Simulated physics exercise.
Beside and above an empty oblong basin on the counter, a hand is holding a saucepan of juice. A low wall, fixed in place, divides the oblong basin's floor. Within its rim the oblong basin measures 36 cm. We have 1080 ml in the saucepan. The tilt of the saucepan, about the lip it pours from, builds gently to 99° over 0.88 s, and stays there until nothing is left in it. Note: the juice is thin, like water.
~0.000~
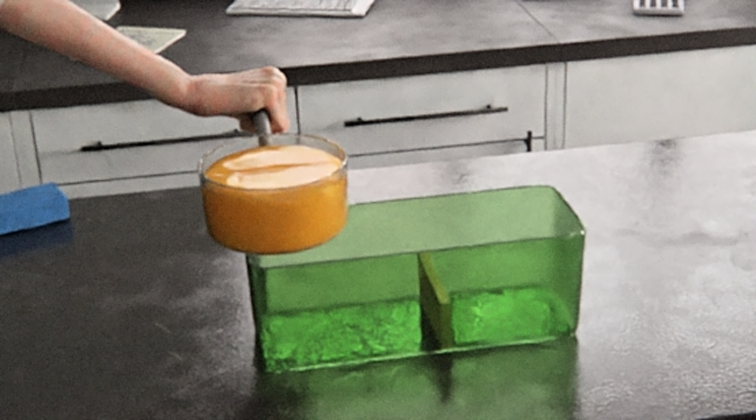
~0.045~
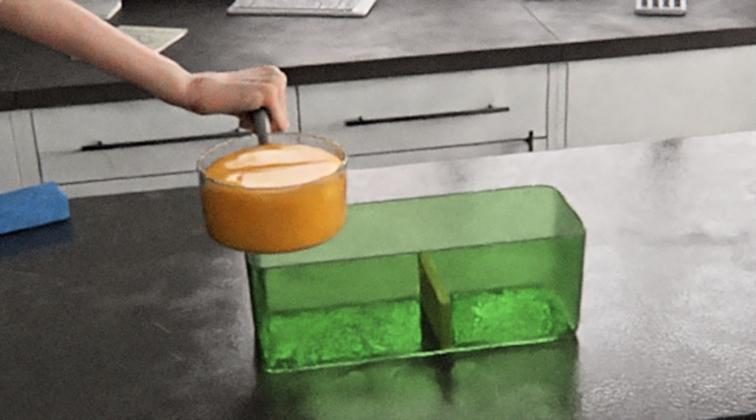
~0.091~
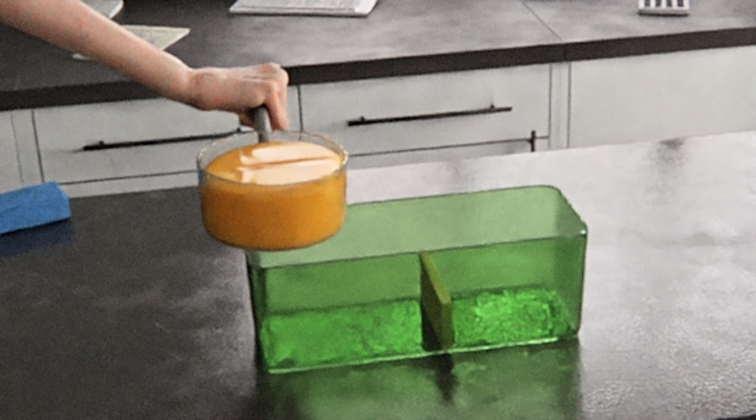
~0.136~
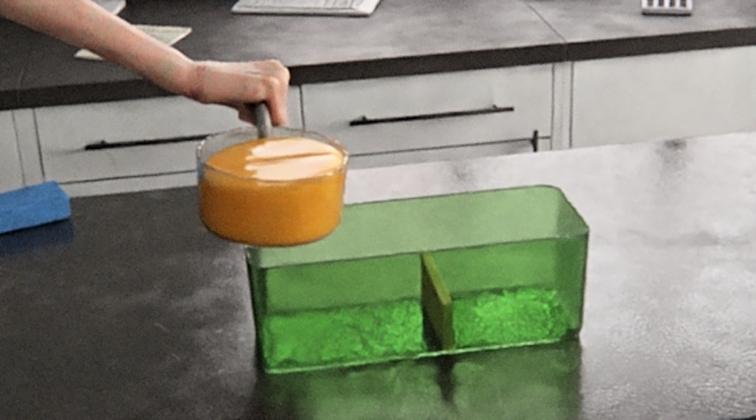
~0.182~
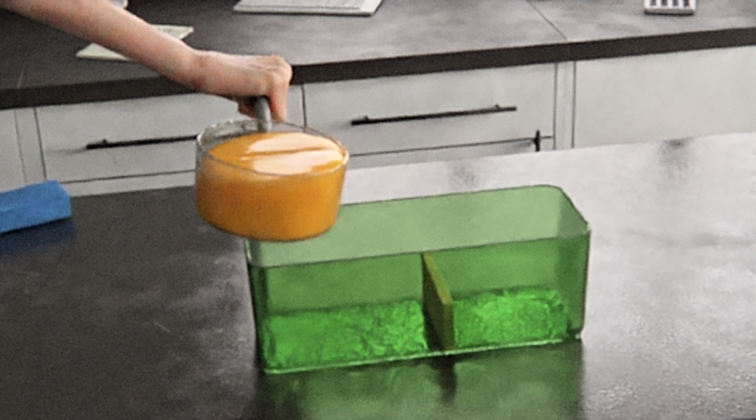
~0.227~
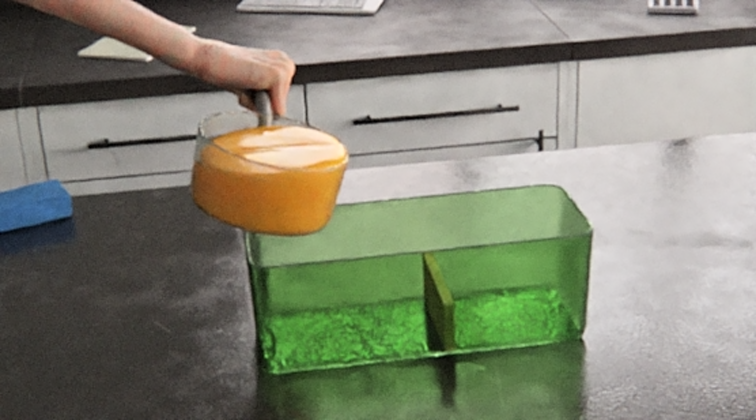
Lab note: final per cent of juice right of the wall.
Approx. 67 %.
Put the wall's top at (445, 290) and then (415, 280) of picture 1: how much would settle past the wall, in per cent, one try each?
Respectively close to 50 and 85 %.
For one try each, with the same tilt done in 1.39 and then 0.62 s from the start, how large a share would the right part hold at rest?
Try 1: 65 %; try 2: 60 %.
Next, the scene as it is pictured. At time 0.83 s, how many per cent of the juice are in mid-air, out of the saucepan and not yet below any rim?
14 per cent, roughly.
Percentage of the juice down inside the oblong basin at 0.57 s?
Near 10 in a hundred.
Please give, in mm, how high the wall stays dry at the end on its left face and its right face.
Left about 44 mm, while the right is about 18 mm.
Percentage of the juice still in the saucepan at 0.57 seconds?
About 56 percent.
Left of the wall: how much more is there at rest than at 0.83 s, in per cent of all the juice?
Near 20 percent, give or take.
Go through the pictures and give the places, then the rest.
It leans 0°; its right rim is at (345, 155); the juice meets the walls at (202, 176) and (342, 162); the oblong basin's rim runs from (246, 243) to (570, 209); the wall's top is at (434, 278), in the first frame.
It leans 1°; its right rim is at (345, 155); the juice meets the walls at (201, 175) and (342, 161), in the second frame.
It leans 3°; its right rim is at (345, 155); the juice meets the walls at (201, 173) and (343, 158), in the third frame.
It leans 6°; its right rim is at (346, 154); the juice meets the walls at (200, 169) and (343, 154), in the fourth frame.
It leans 10°; its right rim is at (346, 154); the juice meets the walls at (198, 164) and (343, 149), in the fifth frame.
It leans 15°; its right rim is at (347, 154); the juice meets the walls at (197, 155) and (346, 148); 1 per cent is over the edge, in the sixth frame.
Then, 0.57 s in, the tilt is 72° and 55 per cent is still to pour, 10 is left of the wall and 1 right of it.
Then, 0.83 s in, the tilt is 98° and 9 per cent is still to pour, 12 is left of the wall and 64 right of it.
Then, 1.09 s in, the tilt is 99° and 1 per cent is still to pour, 28 is left of the wall and 67 right of it.
Then, 1.38 s in, the tilt is 99° and 0 per cent is still to pour, 31 is left of the wall and 67 right of it.
Finally, 32 per cent lies left of the wall, 67 right of it and 2 outside.
